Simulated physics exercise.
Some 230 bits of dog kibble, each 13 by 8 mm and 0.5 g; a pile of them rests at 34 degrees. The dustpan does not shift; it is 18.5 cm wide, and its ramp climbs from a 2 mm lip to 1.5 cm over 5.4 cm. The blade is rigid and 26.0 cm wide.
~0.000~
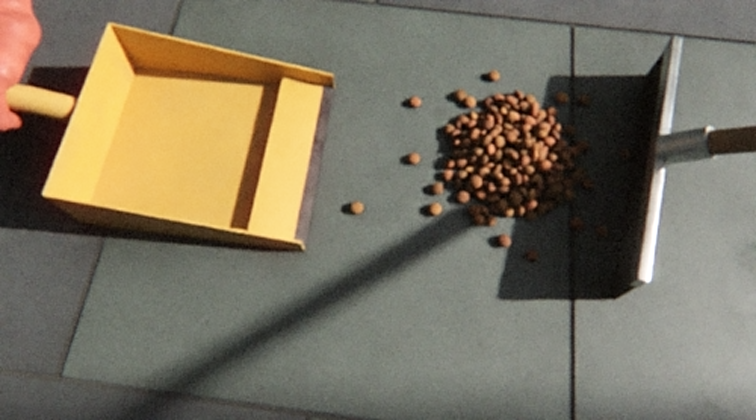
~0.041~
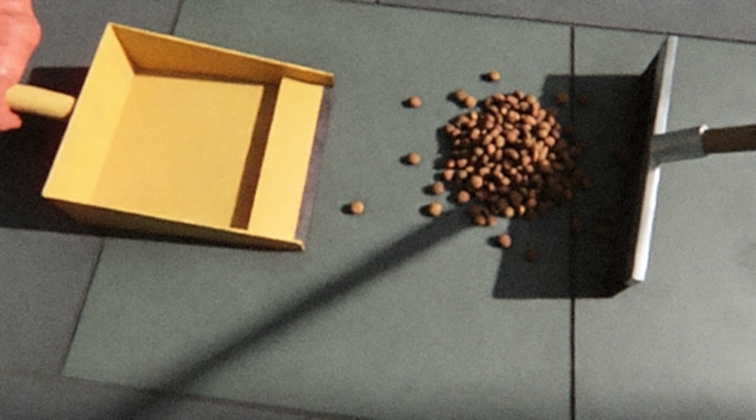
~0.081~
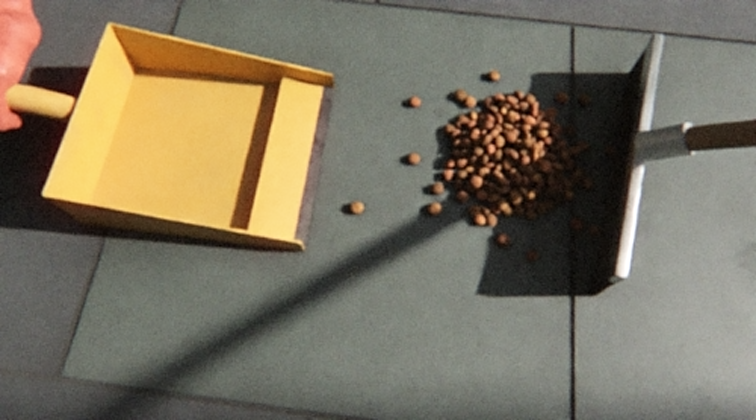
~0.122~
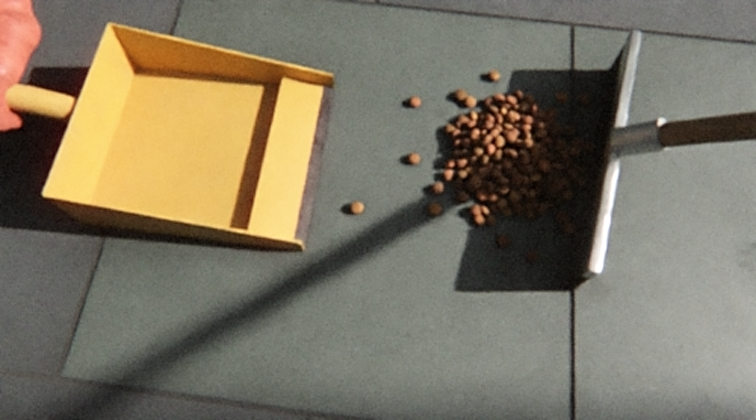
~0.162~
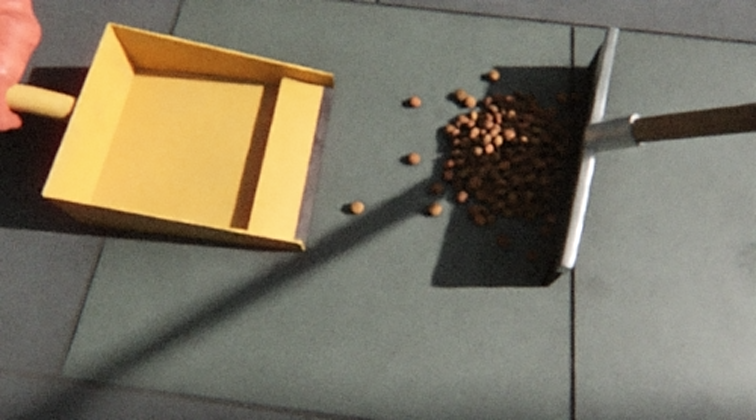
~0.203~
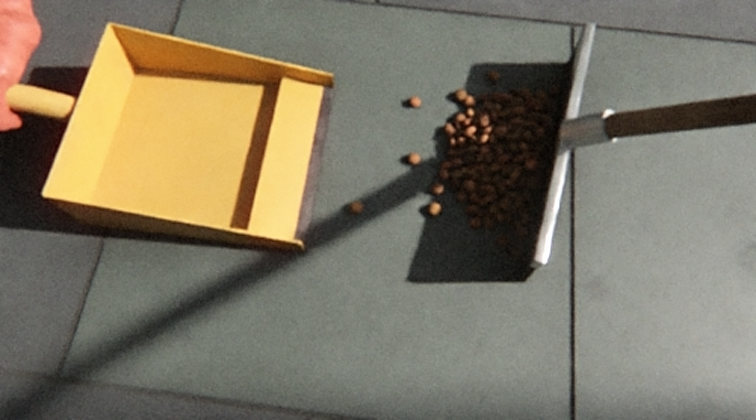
A metal blade on a dark handle slides left across dark grey tiles, seen from above by a still camera, its shadow passing over a heap of small brown kibble pieces. A hand at the left edge holds a yellow dustpan, which stays still, its open side facing the heap. The blade reaches the pile's right side and presses the pieces closer together, while strays on the left stay put.
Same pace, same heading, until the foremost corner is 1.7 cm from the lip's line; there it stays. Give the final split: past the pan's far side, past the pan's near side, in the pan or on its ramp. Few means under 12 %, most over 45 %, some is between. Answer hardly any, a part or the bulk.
Past the pan's far side: A part; past the pan's near side: Hardly any; in the pan or on its ramp: A part.
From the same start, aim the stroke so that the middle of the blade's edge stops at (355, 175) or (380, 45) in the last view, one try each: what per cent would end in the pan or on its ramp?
Some 25 and 15 per cent.
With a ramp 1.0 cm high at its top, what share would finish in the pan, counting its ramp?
Then about 30 per cent.
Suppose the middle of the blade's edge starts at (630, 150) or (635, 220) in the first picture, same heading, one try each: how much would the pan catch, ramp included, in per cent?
Some 30 and 15 per cent.
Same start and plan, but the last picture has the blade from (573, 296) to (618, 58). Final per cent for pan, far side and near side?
Pan 5, far 15, near 10.
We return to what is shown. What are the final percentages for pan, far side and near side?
Far side 25; near side 0; pan 30.
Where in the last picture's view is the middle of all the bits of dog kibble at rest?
At about (334, 117).
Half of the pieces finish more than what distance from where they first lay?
Roughly 20 cm.
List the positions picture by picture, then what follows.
The first picture shows blade from (638, 280) to (672, 47), moved 0.0 cm, 0 of the pieces shifted so far; middle of the pieces at (515, 153); pan at (196, 150).
The second picture shows blade from (632, 279) to (667, 46), moved 0.5 cm, 0 of the pieces shifted so far; middle of the pieces at (515, 153).
The third picture shows blade from (616, 276) to (653, 44), moved 1.8 cm, 2 of the pieces shifted so far; middle of the pieces at (515, 153).
The fourth picture shows blade from (590, 271) to (631, 41), moved 4.0 cm, 6 of the pieces shifted so far; middle of the pieces at (515, 153).
The fifth picture shows blade from (563, 267) to (609, 37), moved 6.2 cm, 77 of the pieces shifted so far; middle of the pieces at (514, 153).
The sixth picture shows blade from (537, 262) to (586, 34), moved 8.5 cm, 201 of the pieces shifted so far; middle of the pieces at (507, 149); pan at (196, 150). The blade's pace is about 0.56 m/s, heading 4 degrees away from the viewer's side.
After 0.38 s, middle of the blade 13 cm from the lip; 0 % over the lip, far side 20 %, near side 0 %.
After 0.50 s, middle of the blade 6 cm from the lip; 0 % over the lip, far side 25 %, near side 0 %.
Then, at 0.75 s, middle of the blade 4 cm from the lip; 30 % over the lip, far side 25 %, near side 0 %.
By 1.1 s all is still; far side 25 %, near side 0 %, pan 30 %, in front of the lip or behind the blade 45 %.
